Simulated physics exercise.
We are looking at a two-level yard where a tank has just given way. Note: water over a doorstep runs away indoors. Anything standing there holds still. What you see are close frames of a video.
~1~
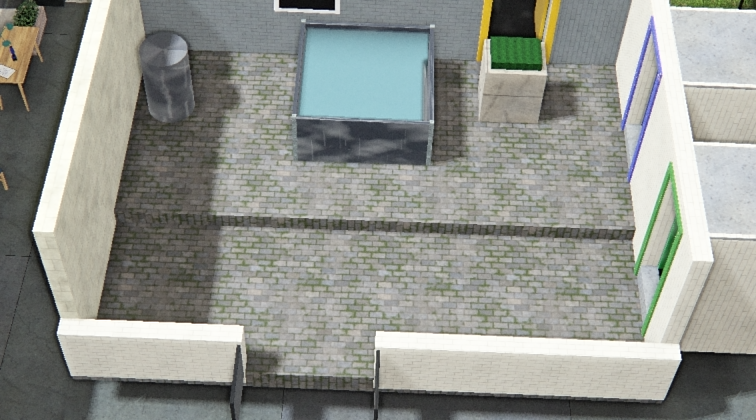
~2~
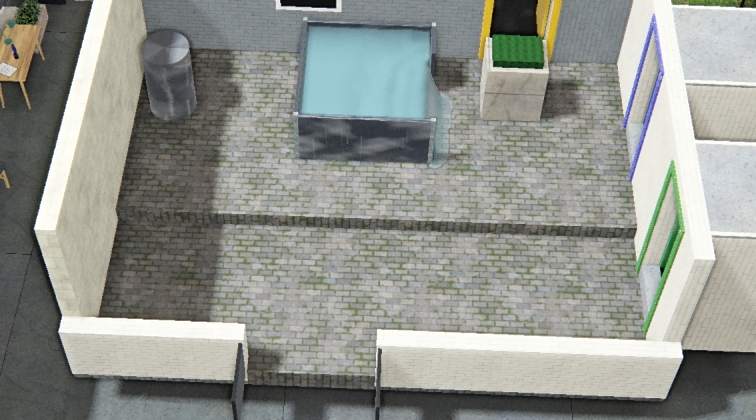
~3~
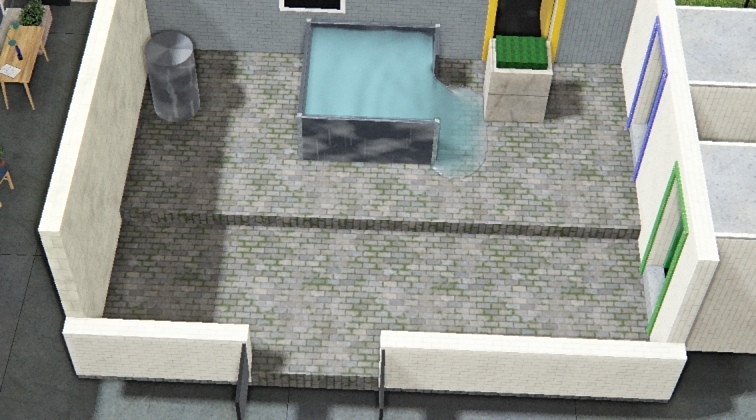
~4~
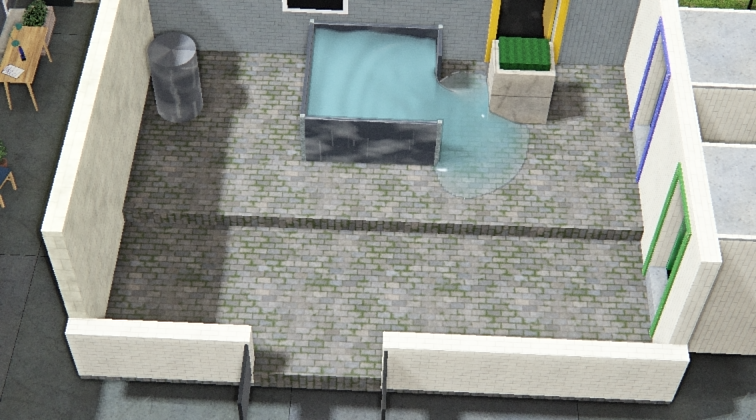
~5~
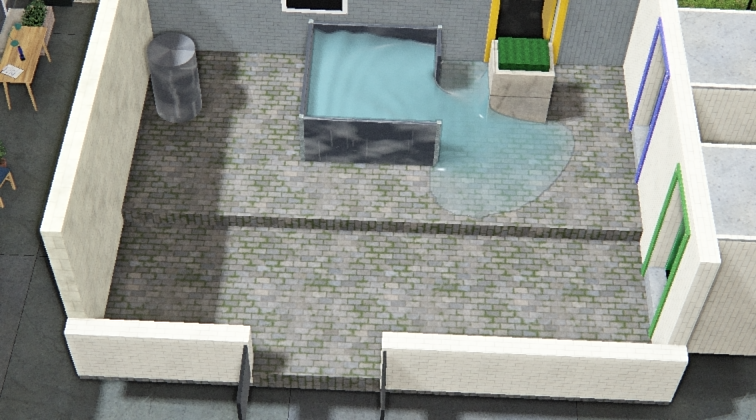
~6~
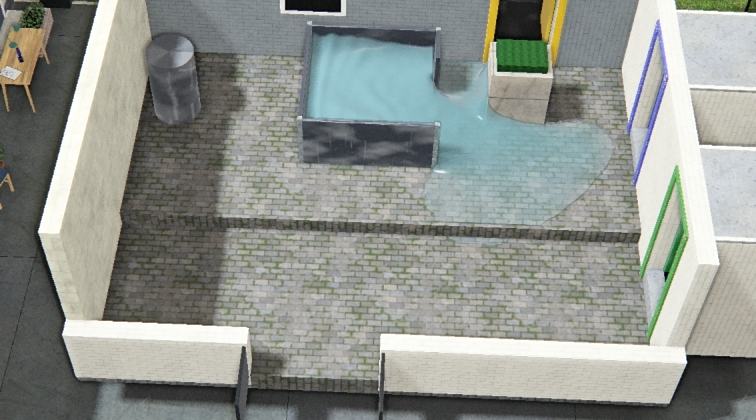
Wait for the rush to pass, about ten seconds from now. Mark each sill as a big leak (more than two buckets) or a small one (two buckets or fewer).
Green door: Small; yellow door: Big; blue door: Big.
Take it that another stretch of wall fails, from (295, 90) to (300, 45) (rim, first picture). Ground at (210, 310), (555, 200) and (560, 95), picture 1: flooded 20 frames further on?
The three spots, in order, are inundated, spared and spared.
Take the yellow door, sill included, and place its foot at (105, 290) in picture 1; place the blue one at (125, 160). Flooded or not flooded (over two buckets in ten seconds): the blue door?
Lab note - blue door: Under the limit.
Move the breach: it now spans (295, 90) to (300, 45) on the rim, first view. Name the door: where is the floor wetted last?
Last: The door marked blue.
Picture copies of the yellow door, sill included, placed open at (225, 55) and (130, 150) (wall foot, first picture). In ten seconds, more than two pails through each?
Below, below.
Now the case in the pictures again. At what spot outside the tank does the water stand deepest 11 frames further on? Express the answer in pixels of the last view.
Roughly at pixel (650, 375).
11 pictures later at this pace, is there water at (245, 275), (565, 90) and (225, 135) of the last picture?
Point by point: Not yet wet, inundated, not yet wet.
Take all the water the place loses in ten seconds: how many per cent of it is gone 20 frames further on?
Around 55 per cent.
A moment on, water covers 30 % of the floor; the green door not reached, the yellow door under two buckets in, the blue door over two buckets in.
Next, water covers 40 % of the floor; the green door wet at the sill, nothing in, the yellow door over two buckets in, the blue door far over two buckets in.
Then, water covers 50 % of the floor; the green door wet at the sill, nothing in, the yellow door over two buckets in, the blue door far over two buckets in.
Later, water covers 80 % of the floor; the green door wet at the sill, nothing in, the yellow door far over two buckets in, the blue door far over two buckets in.
In the end, water covers 80 % of the floor; the green door wet at the sill, nothing in, the yellow door far over two buckets in, the blue door far over two buckets in.
